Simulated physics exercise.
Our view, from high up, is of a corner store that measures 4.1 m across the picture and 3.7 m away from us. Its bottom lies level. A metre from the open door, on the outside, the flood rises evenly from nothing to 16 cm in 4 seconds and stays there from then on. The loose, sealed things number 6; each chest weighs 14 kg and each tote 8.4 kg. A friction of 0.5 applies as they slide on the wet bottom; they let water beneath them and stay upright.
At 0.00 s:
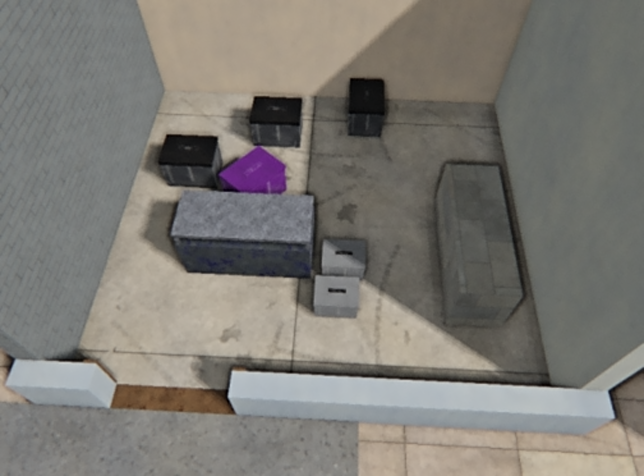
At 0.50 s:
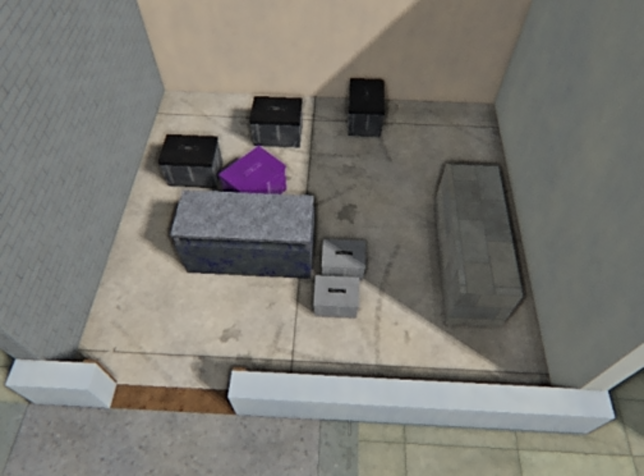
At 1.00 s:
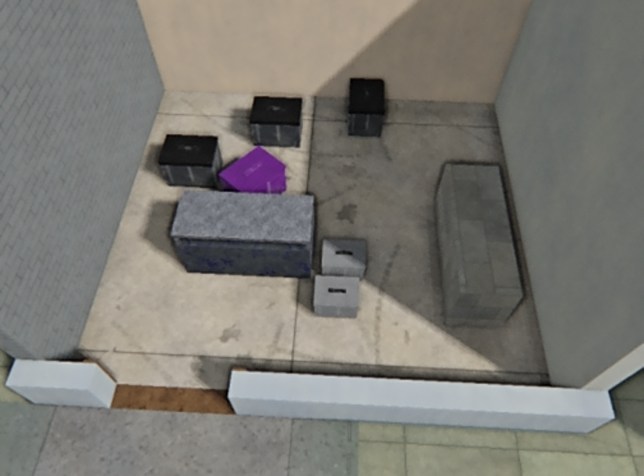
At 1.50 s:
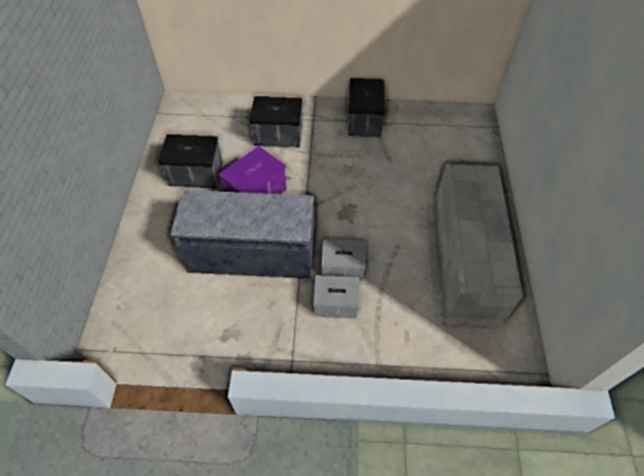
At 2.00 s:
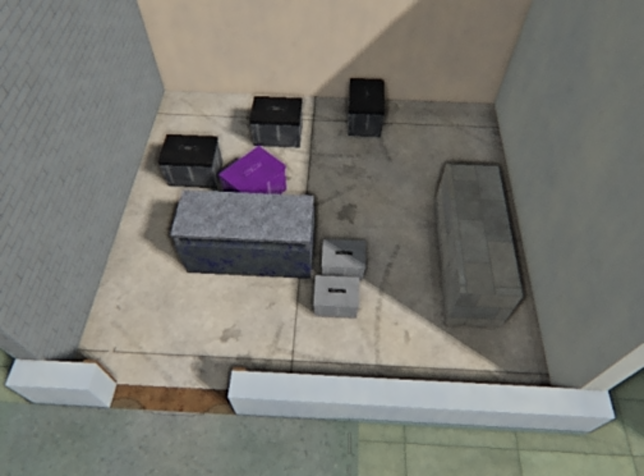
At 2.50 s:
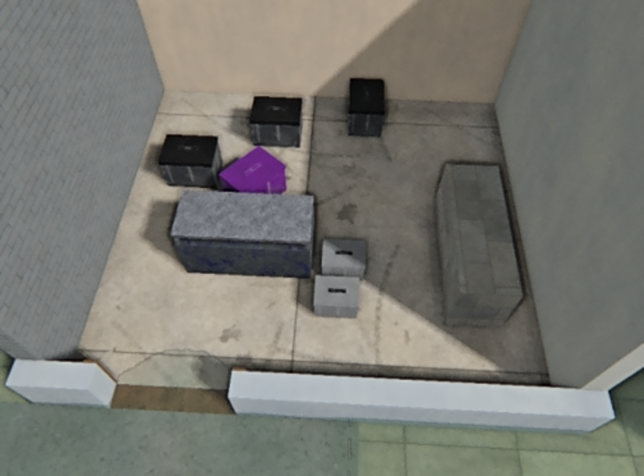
Purple chest sitting still among black and grey boxes in a walled room as greenish water spreads outside and reaches the doorway.
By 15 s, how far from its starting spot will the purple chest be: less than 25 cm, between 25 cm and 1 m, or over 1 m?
Distance covered: Small.
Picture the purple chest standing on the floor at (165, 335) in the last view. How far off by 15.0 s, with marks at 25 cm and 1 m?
It goes a long way.
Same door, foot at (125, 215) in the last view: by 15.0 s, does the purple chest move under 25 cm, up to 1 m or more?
As for the purple chest, it winds up a long way off.
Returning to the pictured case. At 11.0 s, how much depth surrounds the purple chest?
Around 4 cm.
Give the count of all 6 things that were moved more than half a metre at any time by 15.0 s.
I make that 3.
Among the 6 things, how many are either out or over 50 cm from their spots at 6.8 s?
At that moment it comes to 0.
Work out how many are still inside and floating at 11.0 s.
The number is 2.
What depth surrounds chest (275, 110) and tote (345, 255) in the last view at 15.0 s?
Roughly 8 and 7 cm.
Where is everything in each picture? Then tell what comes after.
In the first frame, the purple chest at (252, 170), on the bottom; 0.0 m2 under water; 0 of 6 have shifted.
In the second frame, the purple chest at (252, 170), on the bottom; 0.0 m2 under water; 0 of 6 have shifted.
In the third frame, the purple chest at (252, 170), on the bottom; 0.0 m2 under water; 0 of 6 have shifted.
In the fourth frame, the purple chest at (252, 170), on the bottom; water covers 0.0 m2; 0 of 6 have shifted.
In the fifth frame, the purple chest at (252, 170), on the bottom; 0.0 m2 under water; 0 of 6 have shifted.
In the sixth frame, the purple chest at (252, 170) rests on the ground; water covers 0.2 m2; 0 of 6 have shifted.
After 3.5 s the purple chest is near (252, 170), 0.0 m from its start, aground; 0 afloat.
After 6.8 s the purple chest is near (252, 170), 0.0 m from its start, aground; 0 afloat.
After 11.0 s the purple chest is near (252, 170), 0.0 m from its start, aground; 2 afloat.
After 15.0 s the purple chest is near (248, 169), 0.0 m from its start, afloat; 5 afloat.
